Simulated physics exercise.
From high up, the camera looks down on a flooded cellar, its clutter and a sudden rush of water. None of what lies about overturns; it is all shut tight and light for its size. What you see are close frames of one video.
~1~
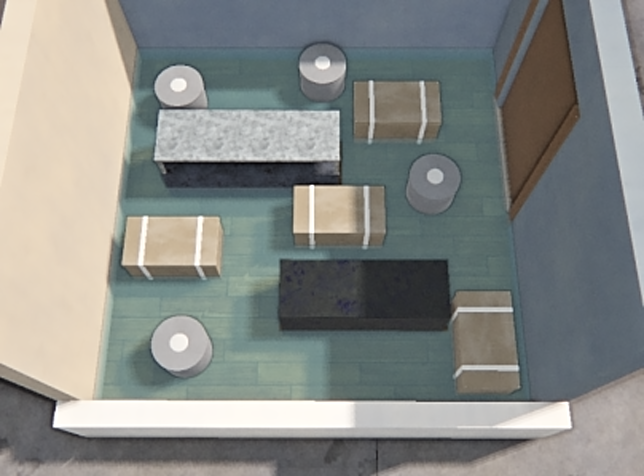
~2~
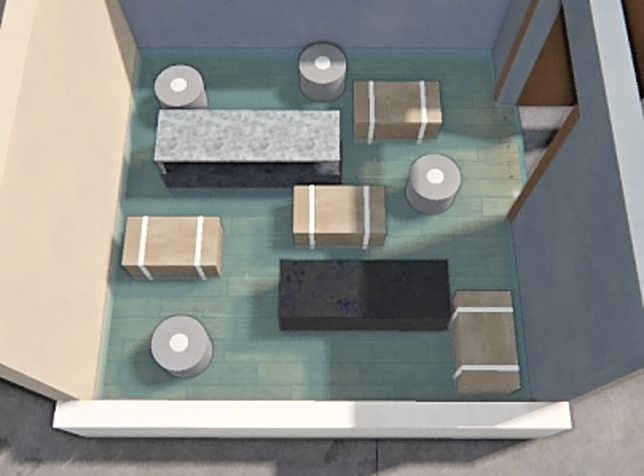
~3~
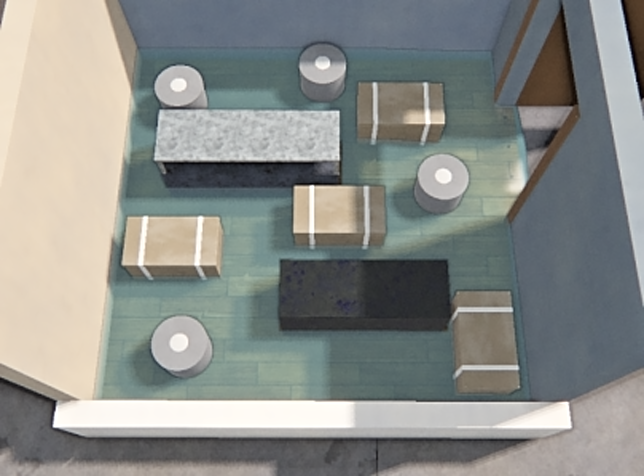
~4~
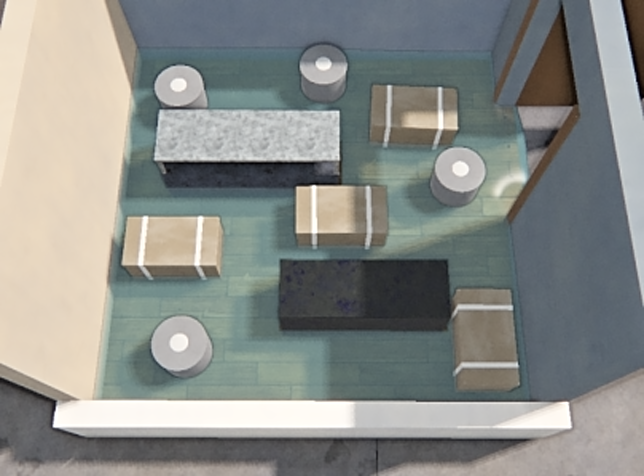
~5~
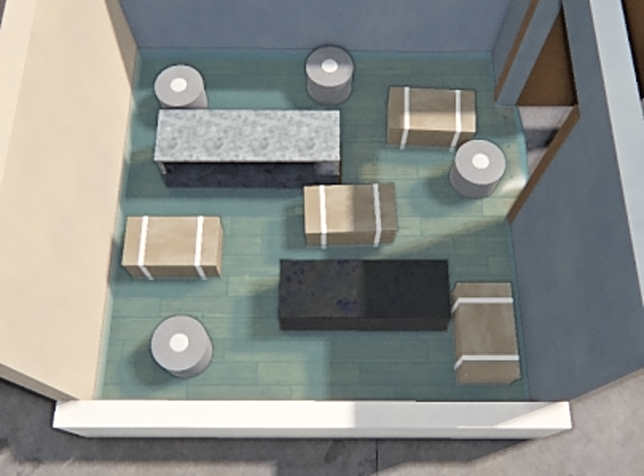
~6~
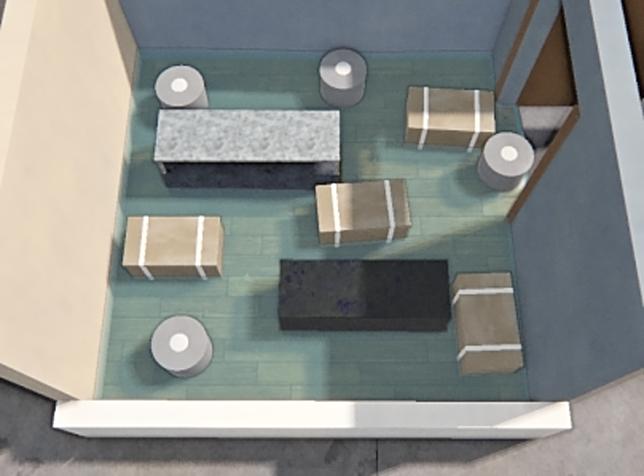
In a flooded cellar seen from above, a door on the right opened, then a grey tub and a strapped trunk nearby drifted rightward, followed more slightly by a few other floating things.
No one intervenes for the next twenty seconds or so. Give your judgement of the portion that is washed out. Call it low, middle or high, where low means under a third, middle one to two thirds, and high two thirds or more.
High.
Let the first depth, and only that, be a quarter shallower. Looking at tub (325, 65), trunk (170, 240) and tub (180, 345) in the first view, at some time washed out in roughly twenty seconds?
Going through them: Leaves the room, then never leaves, then never leaves.
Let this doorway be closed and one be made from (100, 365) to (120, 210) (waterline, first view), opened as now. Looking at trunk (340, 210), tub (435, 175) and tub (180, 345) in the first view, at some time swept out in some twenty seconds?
Object one: Leaves; object two: Leaves; object three: Leaves.
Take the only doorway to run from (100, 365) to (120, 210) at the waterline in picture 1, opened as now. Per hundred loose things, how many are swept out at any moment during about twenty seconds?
I'd guess around 60 percent.
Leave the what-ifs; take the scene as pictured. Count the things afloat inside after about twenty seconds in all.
Exactly 1.
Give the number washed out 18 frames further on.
5.
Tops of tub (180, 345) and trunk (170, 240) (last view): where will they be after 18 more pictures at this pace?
Near (200, 313) and (252, 207).
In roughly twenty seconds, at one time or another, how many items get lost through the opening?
The count is 6.
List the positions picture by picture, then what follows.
A tub at (435, 177), afloat; a trunk at (397, 102), afloat; 0 of 8 have shifted, in the first picture.
A tub at (435, 177) floats; a trunk at (397, 102), afloat; 0 of 8 have shifted, in the second picture.
A tub at (443, 177) floats, close to its start; a trunk at (401, 103) floats, close to its start; 1 of 8 have shifted, in the third picture.
A tub at (460, 169) floats, close to its start; a trunk at (415, 107) floats, close to its start; 2 of 8 have shifted, in the fourth picture.
A tub at (480, 162) floats, a stride from its start; a trunk at (432, 109), afloat, a stride from its start; 5 of 8 have shifted, in the fifth picture.
A tub at (509, 154) floats, a stride from its start; a trunk at (451, 109) floats, a stride from its start; 5 of 8 have shifted, in the sixth picture.
A moment on, 2 of 8 are out; 6 afloat.
Next, 5 of 8 are out; 3 afloat.
Later, 5 of 8 are out; 2 afloat.
In the end, 6 of 8 are out; 1 afloat.
